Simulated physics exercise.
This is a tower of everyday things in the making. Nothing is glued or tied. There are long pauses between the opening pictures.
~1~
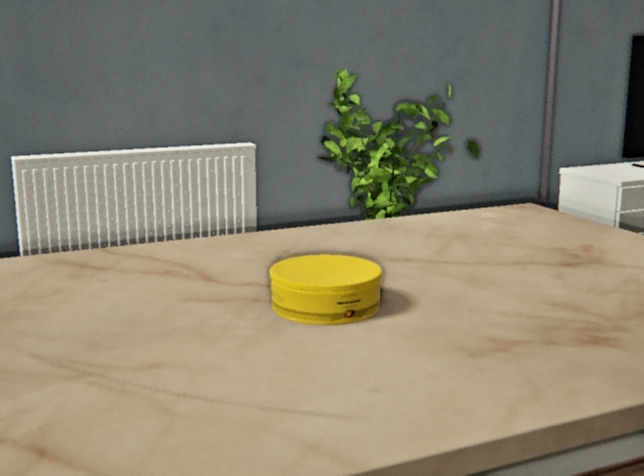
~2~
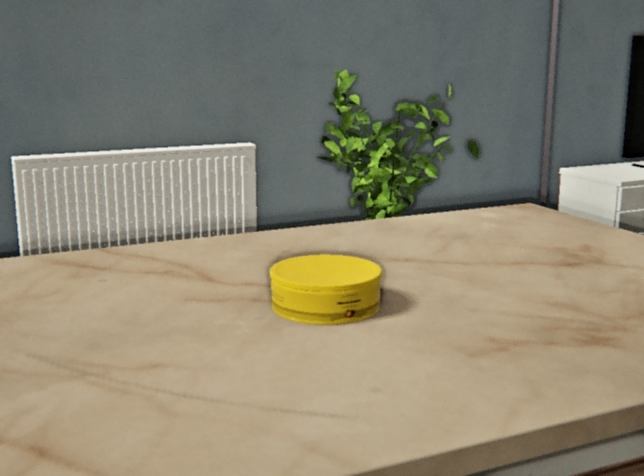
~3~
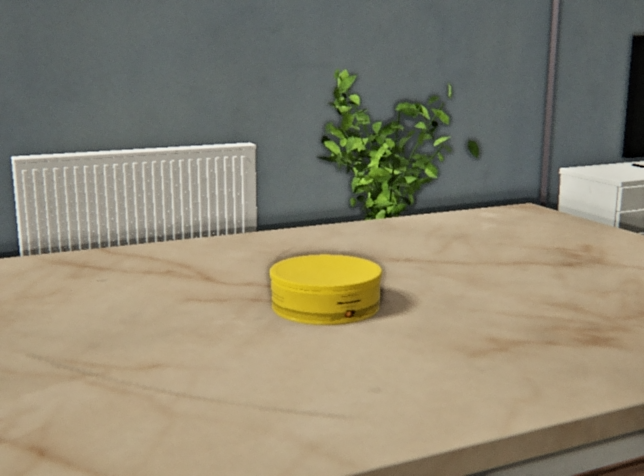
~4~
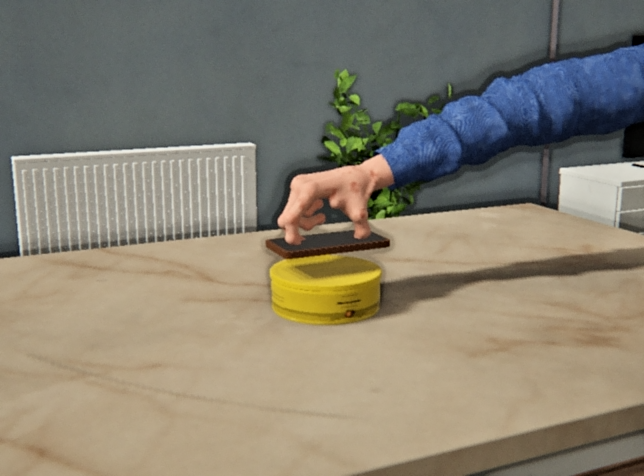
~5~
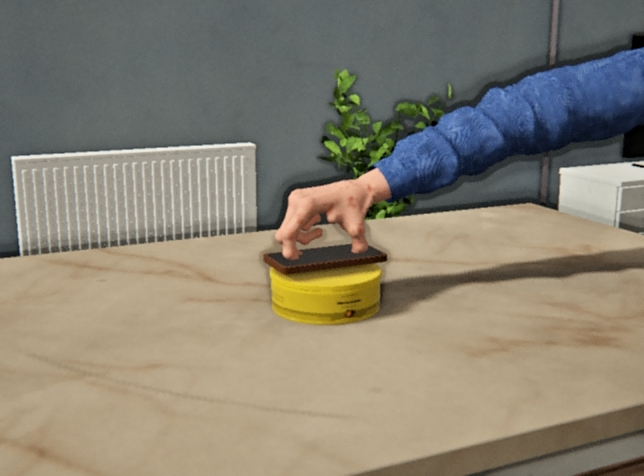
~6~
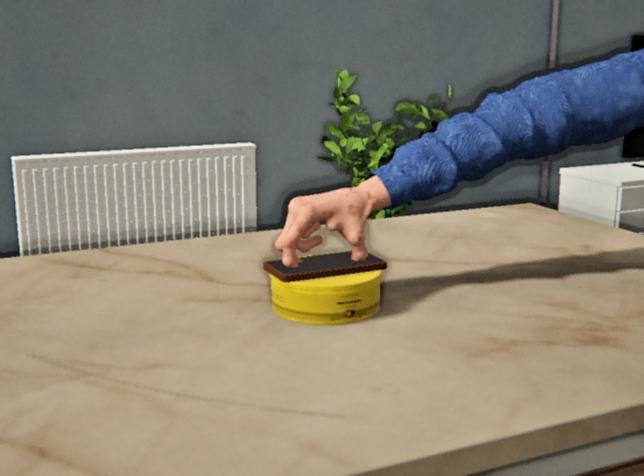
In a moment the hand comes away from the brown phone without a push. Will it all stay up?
As it turns out, it stays up.
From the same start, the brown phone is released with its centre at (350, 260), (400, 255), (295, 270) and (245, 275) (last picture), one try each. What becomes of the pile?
In the first case it keeps its balance; in the second case it gives way; in the third case it holds; in the fourth case it comes apart.
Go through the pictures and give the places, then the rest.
In the first picture, the last thing is not in view yet; yellow tub (326, 288).
In the second picture, the last thing is not in view yet; yellow tub (326, 288).
In the third picture, the last thing is not in view yet; yellow tub (326, 288).
In the fourth picture, on its way; brown phone (328, 244); yellow tub (326, 288).
In the fifth picture, on its way; brown phone (325, 258); yellow tub (326, 288).
In the sixth picture, set down, still held; brown phone (325, 265); yellow tub (326, 288).
Then, 0.70 s after the last picture, nothing has stirred.
Then, 1.60 s after the last picture, brown phone resting near (325, 266).
At rest, both in place. Seen from the same camera at the end, brown phone near (325, 266). The pile holds.
